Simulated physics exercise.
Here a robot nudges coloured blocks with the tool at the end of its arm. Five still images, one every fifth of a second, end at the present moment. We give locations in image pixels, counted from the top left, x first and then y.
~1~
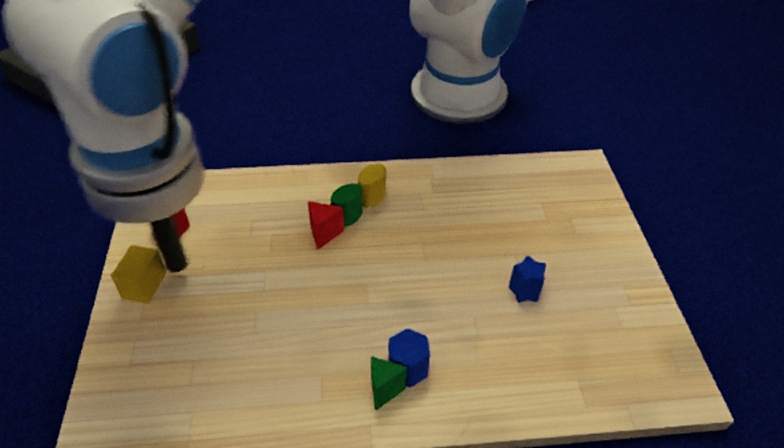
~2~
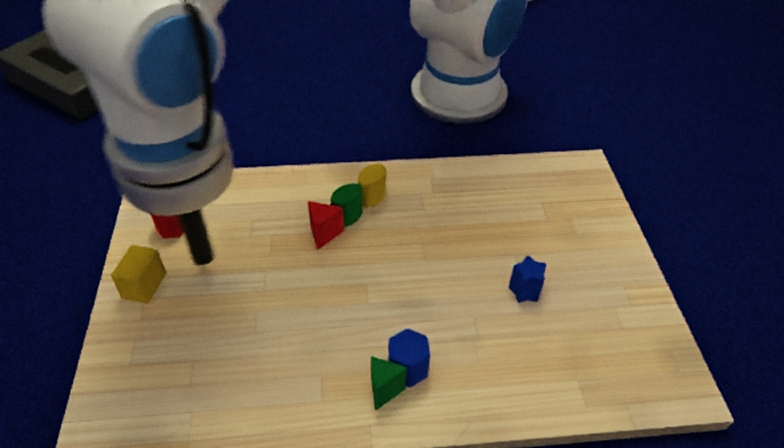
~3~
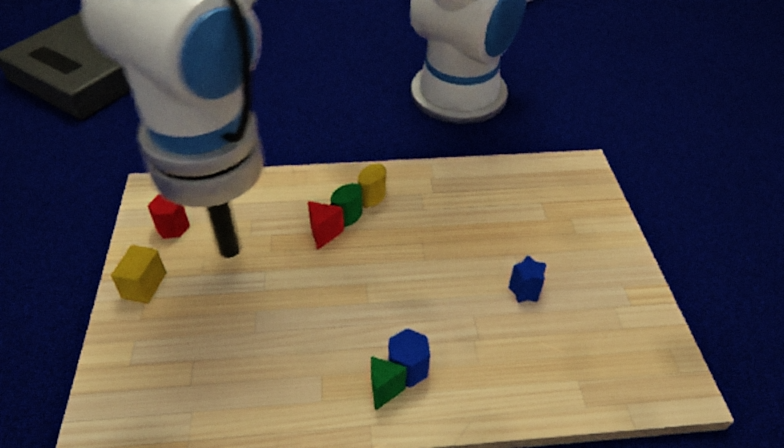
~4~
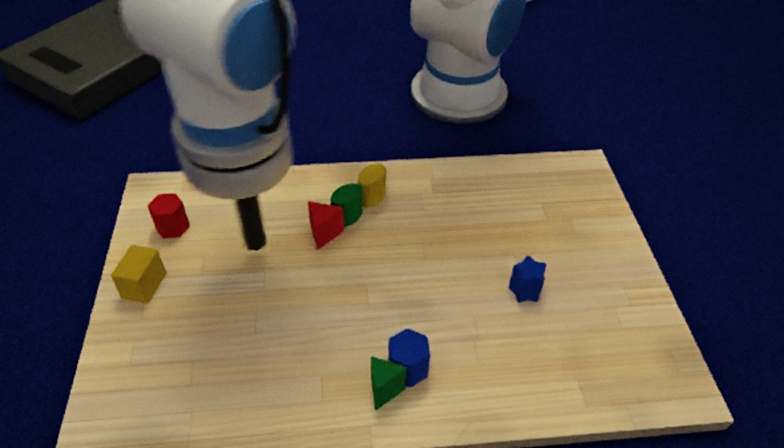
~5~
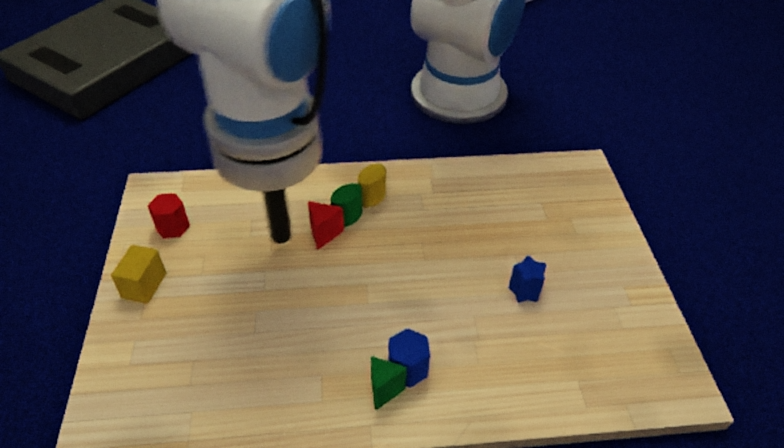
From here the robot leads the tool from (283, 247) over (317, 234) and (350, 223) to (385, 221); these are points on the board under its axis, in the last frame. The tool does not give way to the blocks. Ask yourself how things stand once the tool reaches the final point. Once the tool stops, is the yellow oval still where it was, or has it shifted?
The push reaches it.
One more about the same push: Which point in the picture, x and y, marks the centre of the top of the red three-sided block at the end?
Its top face will be centred at roughly (368, 215).
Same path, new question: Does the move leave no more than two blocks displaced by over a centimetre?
I believe not.
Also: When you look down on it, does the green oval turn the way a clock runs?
No, I don't think so.
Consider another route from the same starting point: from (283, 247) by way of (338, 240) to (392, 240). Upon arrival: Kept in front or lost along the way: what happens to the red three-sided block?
It slips away.
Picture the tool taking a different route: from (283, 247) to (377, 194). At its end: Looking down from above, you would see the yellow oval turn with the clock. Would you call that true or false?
The claim does not hold.
On the path given first. One third of the way, tool at (316, 223); red three-sided block at (336, 210), turned 10° clockwise; green oval at (351, 191), turned 15° anticlockwise; yellow oval at (373, 171).
Two thirds of the way, tool at (350, 211); red three-sided block at (360, 214), turned 50° clockwise; green oval at (367, 190), turned 85° anticlockwise; yellow oval at (374, 169), turned 10° clockwise.
At the end, tool at (385, 210); red three-sided block at (368, 215), turned 100° clockwise; green oval at (383, 182), turned 145° anticlockwise; yellow oval at (376, 166), turned 15° clockwise.
